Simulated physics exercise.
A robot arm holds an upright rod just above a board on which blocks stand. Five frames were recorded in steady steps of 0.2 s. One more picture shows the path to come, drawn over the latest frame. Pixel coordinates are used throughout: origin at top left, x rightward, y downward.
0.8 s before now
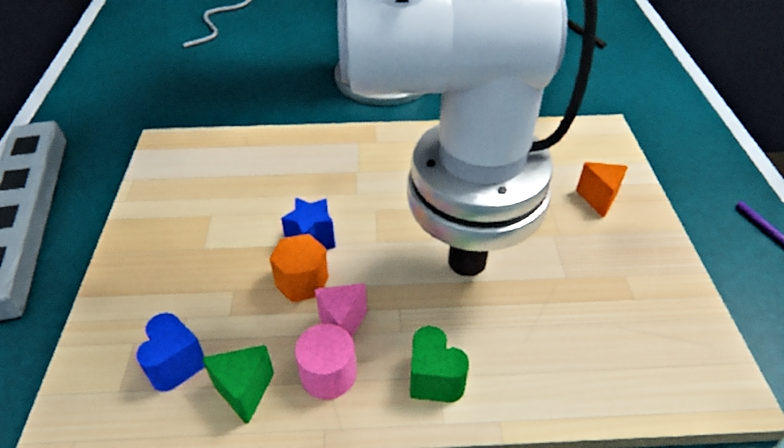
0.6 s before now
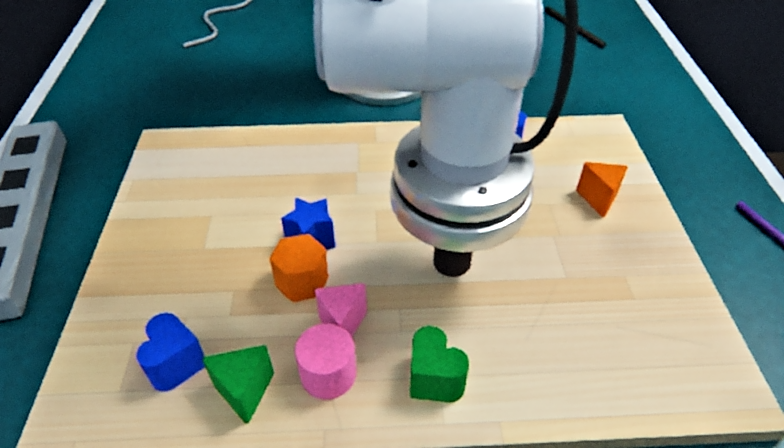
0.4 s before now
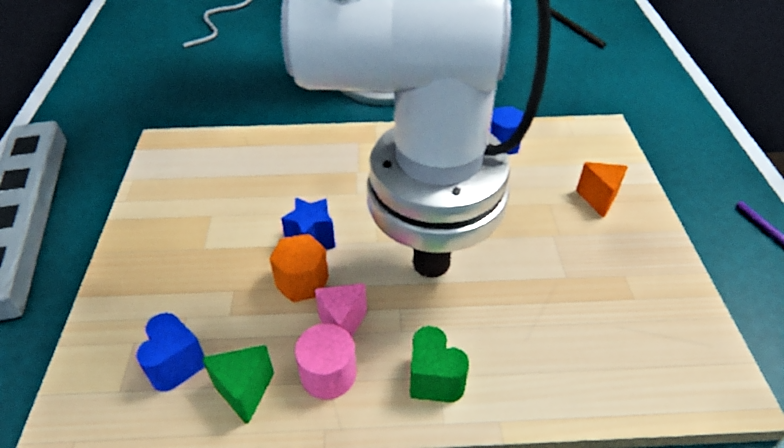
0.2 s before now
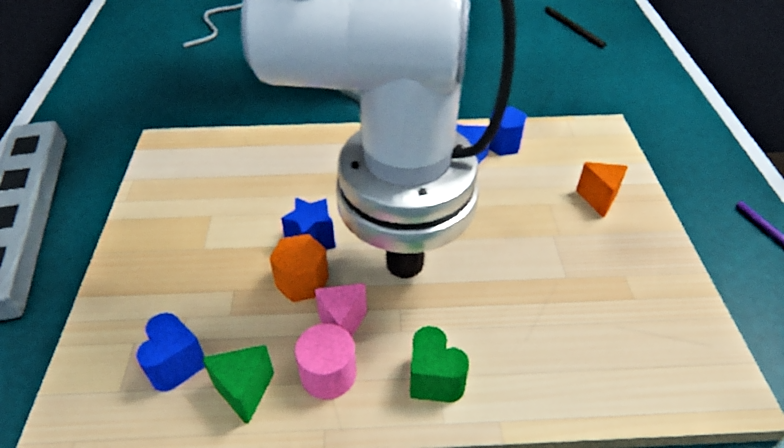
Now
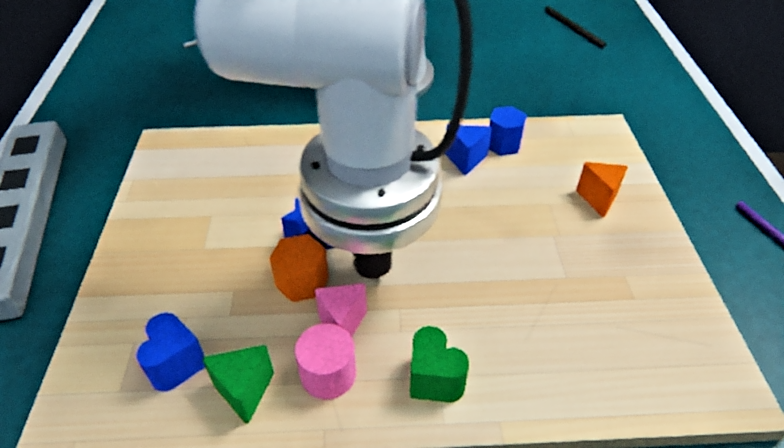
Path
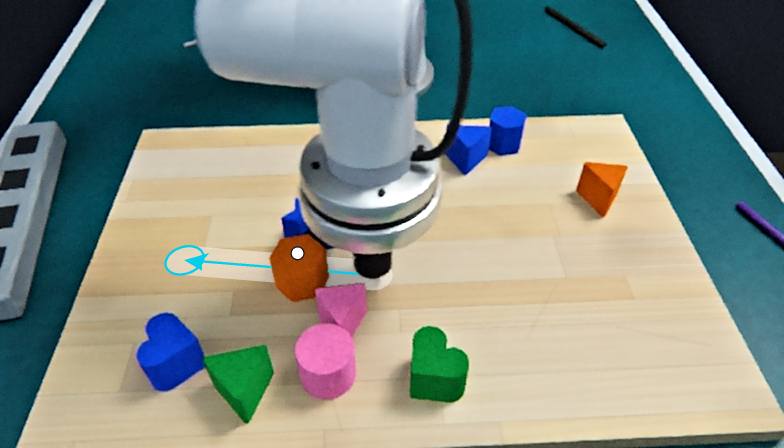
White robot arm sliding its dark rod steadily left above a wooden board of colourful blocks, all of which stay still.
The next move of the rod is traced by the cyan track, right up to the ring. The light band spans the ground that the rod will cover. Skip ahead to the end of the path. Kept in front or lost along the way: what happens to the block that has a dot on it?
The rod should slip past it.
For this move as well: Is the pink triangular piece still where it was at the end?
Going by the path, yes.
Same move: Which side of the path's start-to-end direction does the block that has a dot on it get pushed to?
Goes left.
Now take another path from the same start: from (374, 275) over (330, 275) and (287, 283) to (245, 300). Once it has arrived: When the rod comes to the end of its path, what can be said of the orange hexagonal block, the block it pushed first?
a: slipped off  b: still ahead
My answer is option b.
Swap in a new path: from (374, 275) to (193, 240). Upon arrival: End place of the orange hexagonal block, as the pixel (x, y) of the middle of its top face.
My estimate: (246, 260).
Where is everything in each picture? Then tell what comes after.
In the first frame, rod's lower end (467, 262); orange hexagonal block (298, 253); blue star block (308, 213); pink triangular piece (340, 299).
In the second frame, rod (452, 263); blocks still.
In the third frame, rod (431, 263); blocks still.
In the fourth frame, rod (405, 264); blocks still.
In the fifth frame, rod (373, 264); orange hexagonal block (298, 253); blue star block partly hidden; pink triangular piece (340, 299).
Drawn move, straight from (374, 275) to (185, 260); the dot is on the orange hexagonal block.
On the path given first. One third of the way, rod (307, 259); orange hexagonal block (259, 259), turned 25° anticlockwise; blue star block (305, 212), turned 15° clockwise.
Two thirds of the way, rod (243, 254); orange hexagonal block (219, 270), turned 95° anticlockwise; blue star block (299, 212), turned 45° clockwise.
At the end, rod (180, 249); orange hexagonal block (217, 271), turned 100° anticlockwise; blue star block (299, 212), turned 45° clockwise; pink triangular piece still.
